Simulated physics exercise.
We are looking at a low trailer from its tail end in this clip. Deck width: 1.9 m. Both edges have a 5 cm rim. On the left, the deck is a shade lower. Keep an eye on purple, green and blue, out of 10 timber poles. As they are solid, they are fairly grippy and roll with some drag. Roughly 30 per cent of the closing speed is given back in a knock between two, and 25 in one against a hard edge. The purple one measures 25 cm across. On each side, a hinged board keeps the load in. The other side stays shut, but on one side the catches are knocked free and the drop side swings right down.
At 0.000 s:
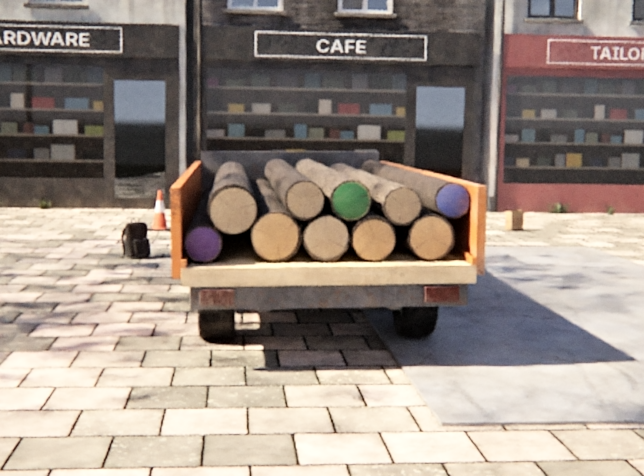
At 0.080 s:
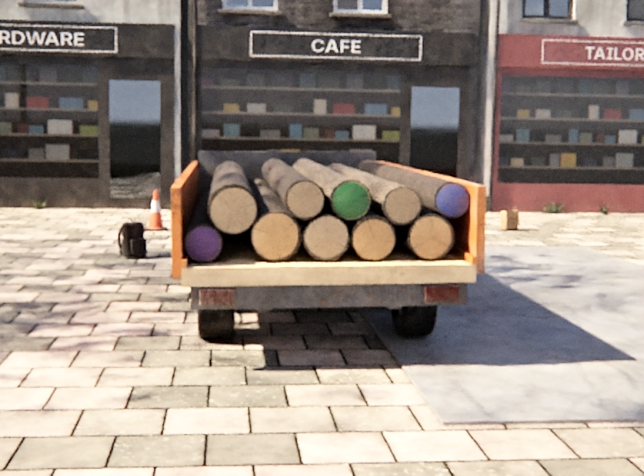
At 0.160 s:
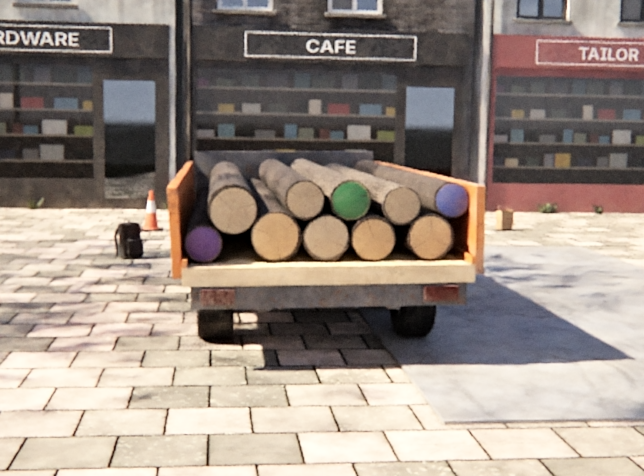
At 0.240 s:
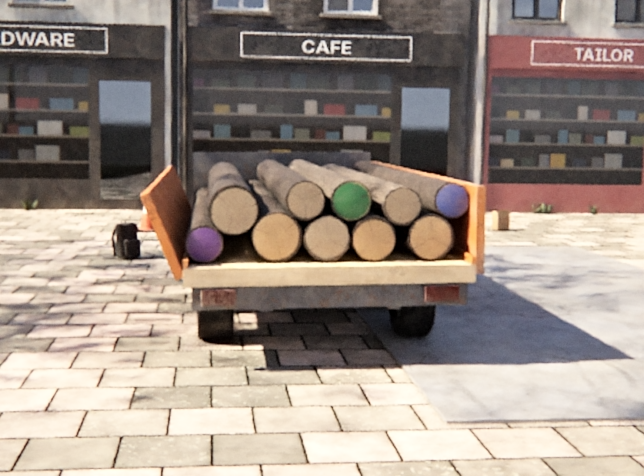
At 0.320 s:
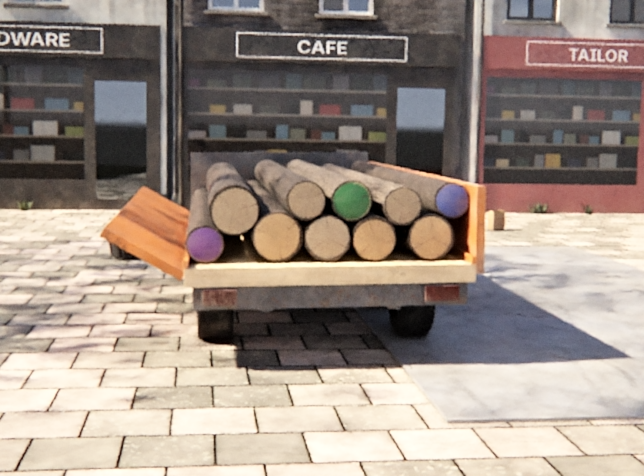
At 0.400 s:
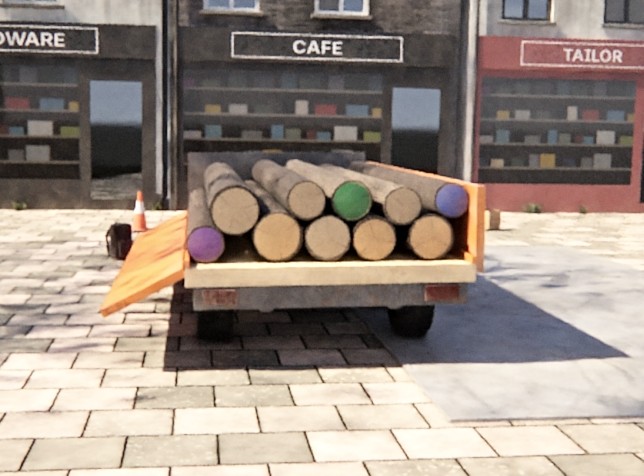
On a paved street before a hardware shop, a cafe and a tailor, a flatbed loaded with stacked timber poles, their ends purple, green and blue among plain ones, stands with both side boards upright. The left board then tilts outward and swings down past level, while the poles barely shift.
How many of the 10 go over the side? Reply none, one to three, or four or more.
Reply: None.
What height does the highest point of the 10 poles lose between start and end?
0 cm.
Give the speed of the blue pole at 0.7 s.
Its speed is roughly 0.0 m/s.
After 0.7 s, purple is on the deck, 15 cm from the left edge; green is up on others, 80 cm from the right edge; blue is up on others, 10 cm from the right edge; 0 gone from the deck.
At rest (1.1 s), purple is on the deck, 15 cm from the left edge; green is up on others, 80 cm from the right edge; blue is up on others, 10 cm from the right edge; 0 gone from the deck.
